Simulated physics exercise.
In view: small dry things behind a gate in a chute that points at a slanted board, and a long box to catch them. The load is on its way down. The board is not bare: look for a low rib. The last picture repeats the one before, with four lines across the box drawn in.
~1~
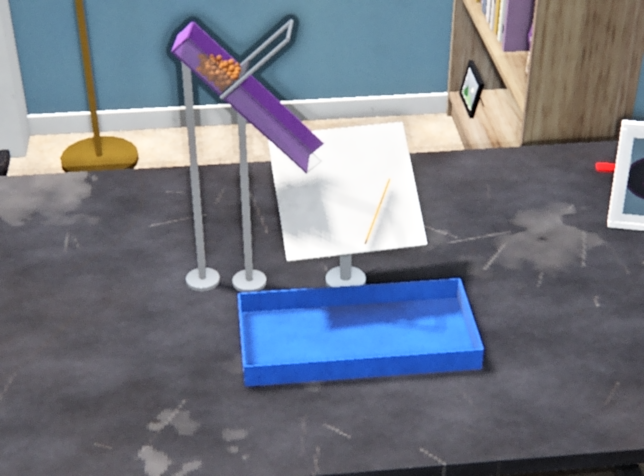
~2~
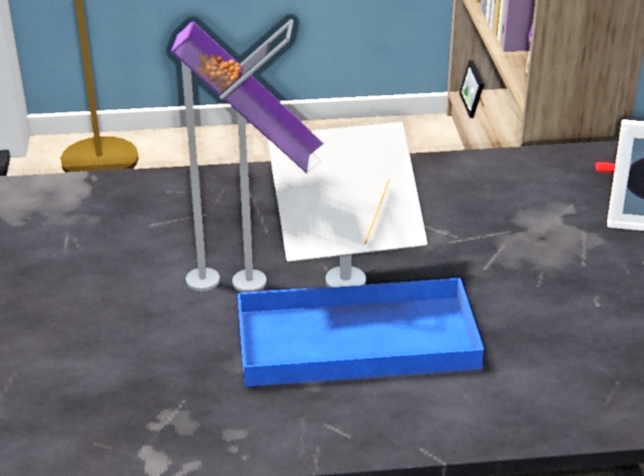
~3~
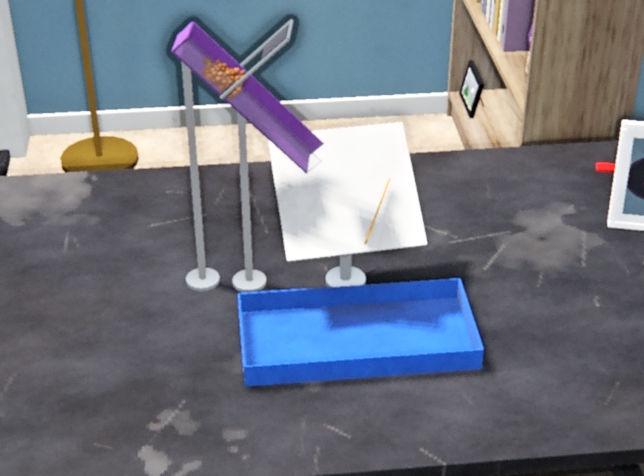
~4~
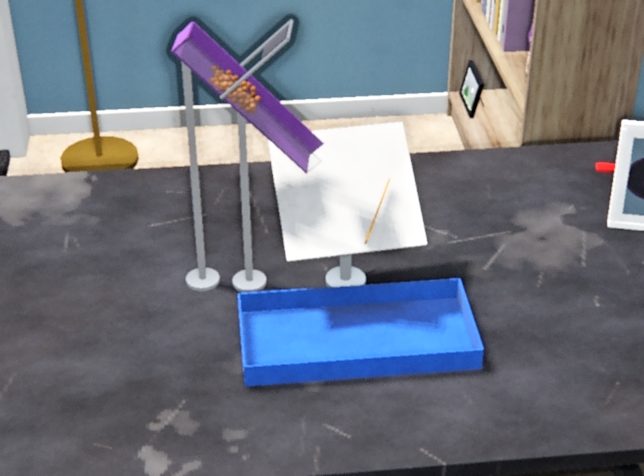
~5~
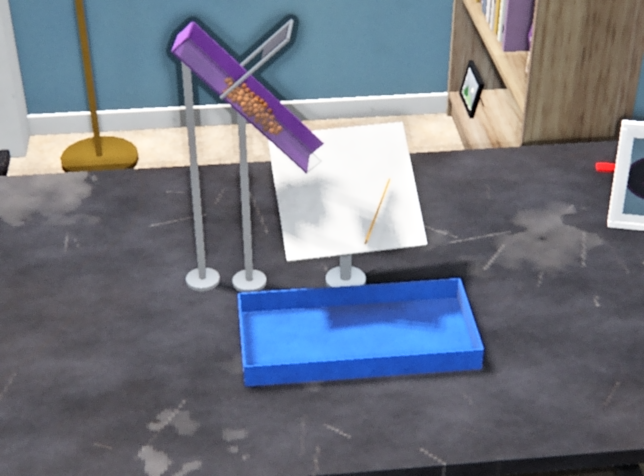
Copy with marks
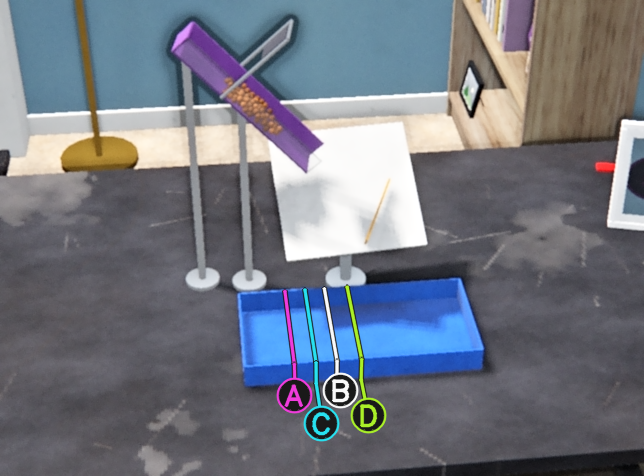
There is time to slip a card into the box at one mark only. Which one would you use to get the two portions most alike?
D is best.
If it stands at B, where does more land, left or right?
The right side.
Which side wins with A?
More lands on the right.
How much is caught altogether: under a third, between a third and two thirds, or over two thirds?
About that: Over two thirds.
On the marked copy, line A crosses the front rim at (294, 363); line B crosses the front rim at (336, 360); line C crosses the front rim at (315, 361); line D crosses the front rim at (361, 358).
With A, of what is caught, none on the left of the divider, all on the right.
With B, of what is caught, a small part on the left of the divider, nearly all on the right.
With C, of what is caught, a stray few on the left of the divider, nearly all on the right.
With D, of what is caught, about two thirds on the left of the divider, about a third on the right.
